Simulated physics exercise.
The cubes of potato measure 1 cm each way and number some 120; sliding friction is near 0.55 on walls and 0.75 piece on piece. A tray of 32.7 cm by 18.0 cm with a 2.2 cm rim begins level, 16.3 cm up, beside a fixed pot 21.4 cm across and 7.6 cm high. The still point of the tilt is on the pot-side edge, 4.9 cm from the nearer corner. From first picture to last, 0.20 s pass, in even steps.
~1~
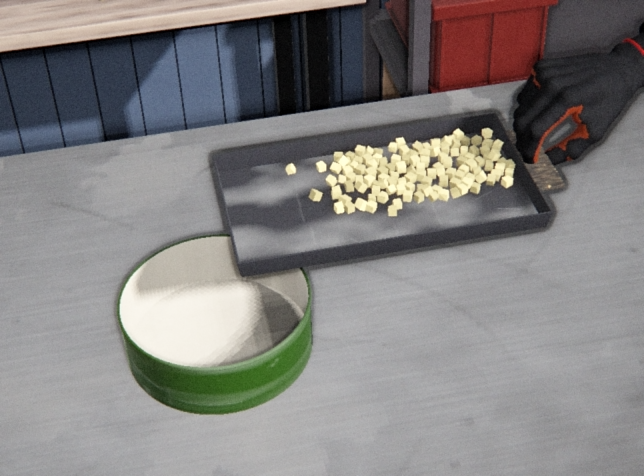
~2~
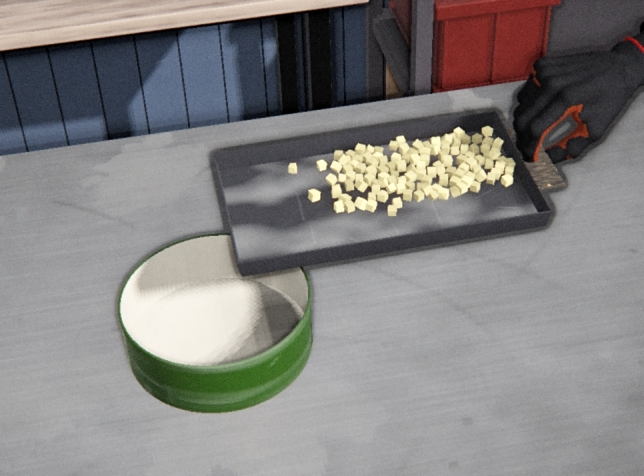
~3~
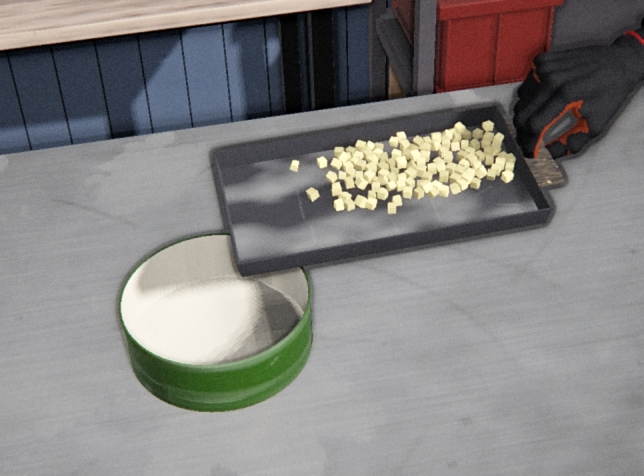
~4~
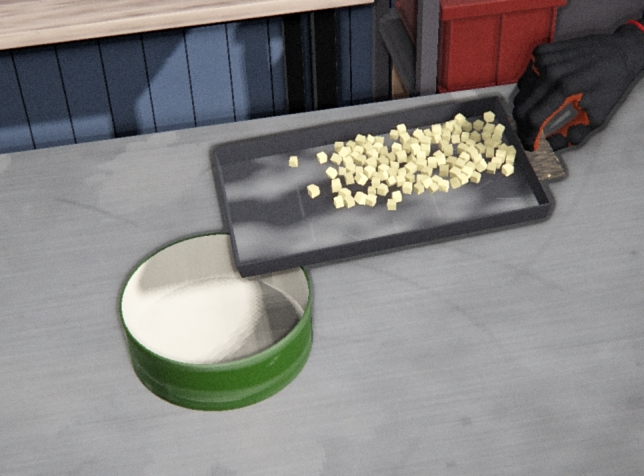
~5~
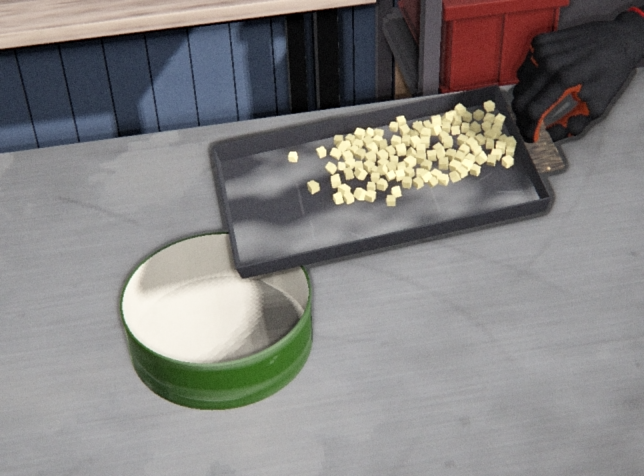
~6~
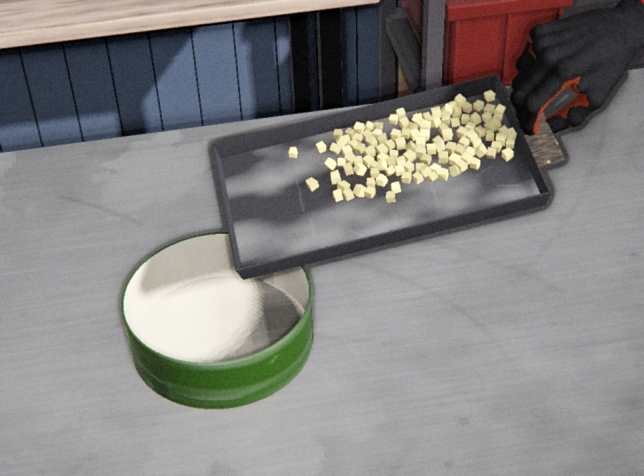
Gloved hand at right slowly raising the far end of a dark tray of pale cubes beside a green-sided round pot.
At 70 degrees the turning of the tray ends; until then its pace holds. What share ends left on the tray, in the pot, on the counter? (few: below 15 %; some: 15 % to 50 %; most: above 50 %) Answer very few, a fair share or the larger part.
Tray: A fair share, pot: A fair share, counter: A fair share.
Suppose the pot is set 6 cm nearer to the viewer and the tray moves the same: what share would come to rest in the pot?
Then about 70 per cent.
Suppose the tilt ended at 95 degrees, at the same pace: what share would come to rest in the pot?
It would be near 60 per cent.
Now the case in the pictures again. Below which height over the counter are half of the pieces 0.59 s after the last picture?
Roughly 22 cm.
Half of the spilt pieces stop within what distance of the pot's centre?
Roughly 24 cm.
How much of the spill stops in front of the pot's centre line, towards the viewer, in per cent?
About 100 per cent.
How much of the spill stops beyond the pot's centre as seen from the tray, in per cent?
About 80 per cent.
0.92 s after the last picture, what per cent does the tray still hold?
About 35 per cent.
Then, 0.35 s after the last picture, tilt 40 degrees; the tray holds 100 %, the pot 0 %.
Then, 0.59 s after the last picture, tilt 59 degrees; the tray holds 100 %, the pot 0 %.
Then, 0.92 s after the last picture, tilt 70 degrees; the tray holds 35 %, the pot 20 %.
In the end, tray 25 %, pot 30 %, counter 40 %.
